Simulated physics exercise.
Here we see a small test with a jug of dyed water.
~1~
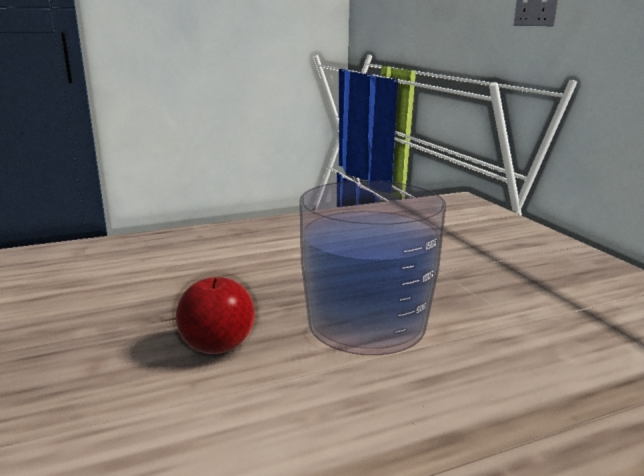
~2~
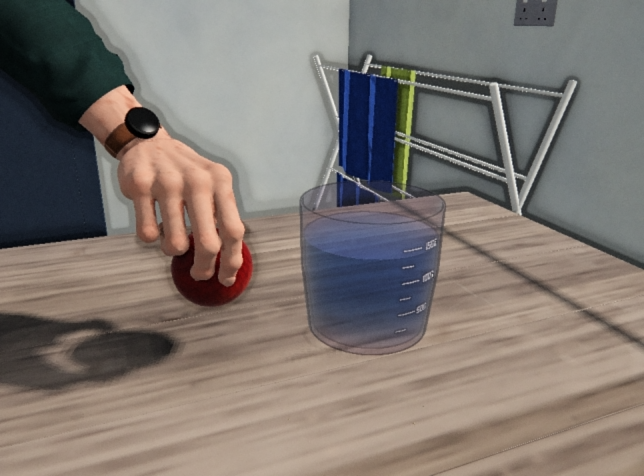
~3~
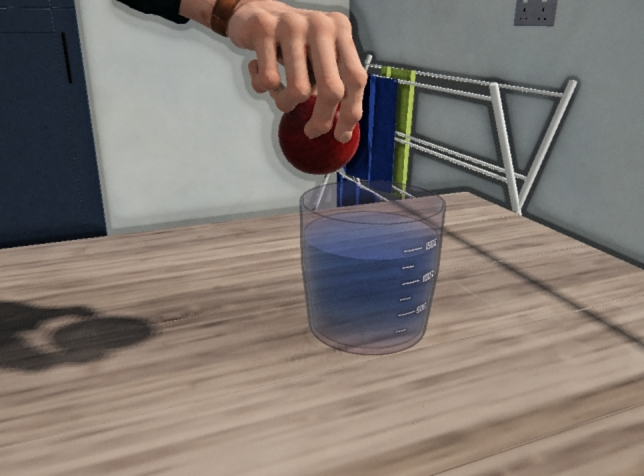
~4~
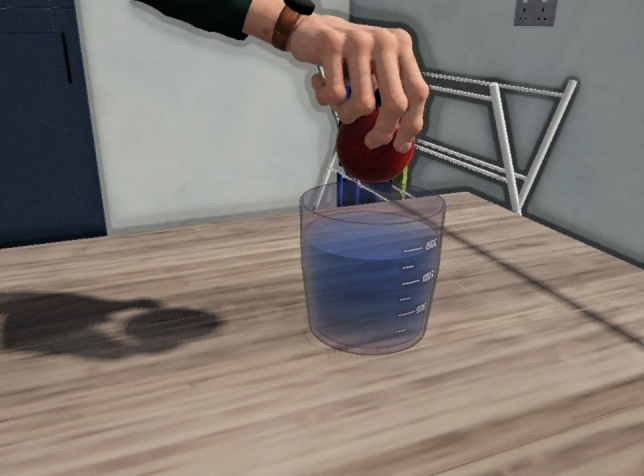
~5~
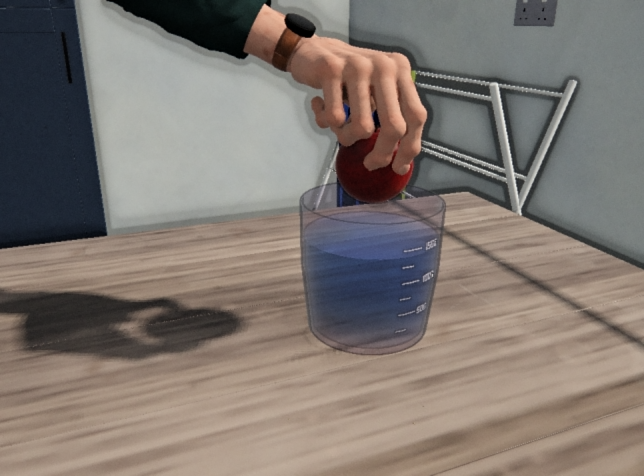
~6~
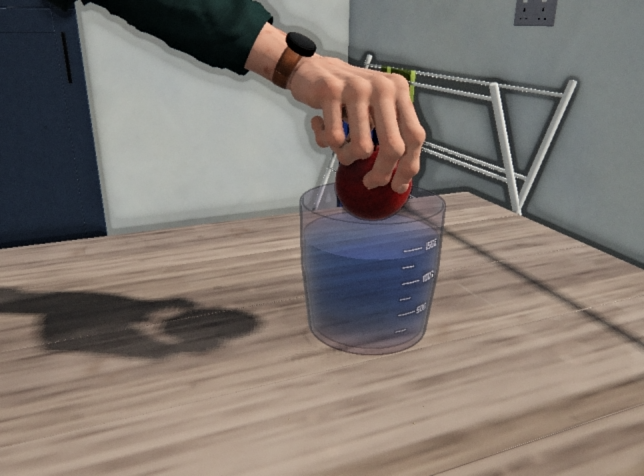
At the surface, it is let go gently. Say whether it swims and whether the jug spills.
In the dyed water it stays up, and the jug holds it fine.
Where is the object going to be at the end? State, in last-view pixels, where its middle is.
I'd say somewhere about (371, 238).
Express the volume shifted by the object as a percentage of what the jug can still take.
I'd estimate close to 30 per cent.
Next, the apple enters the dyed water; the jug is about three quarters full.
After that, the apple comes up again; the jug is about three quarters full.
Finally, the apple rides on the surface; the jug is about three quarters full; the top is dry.
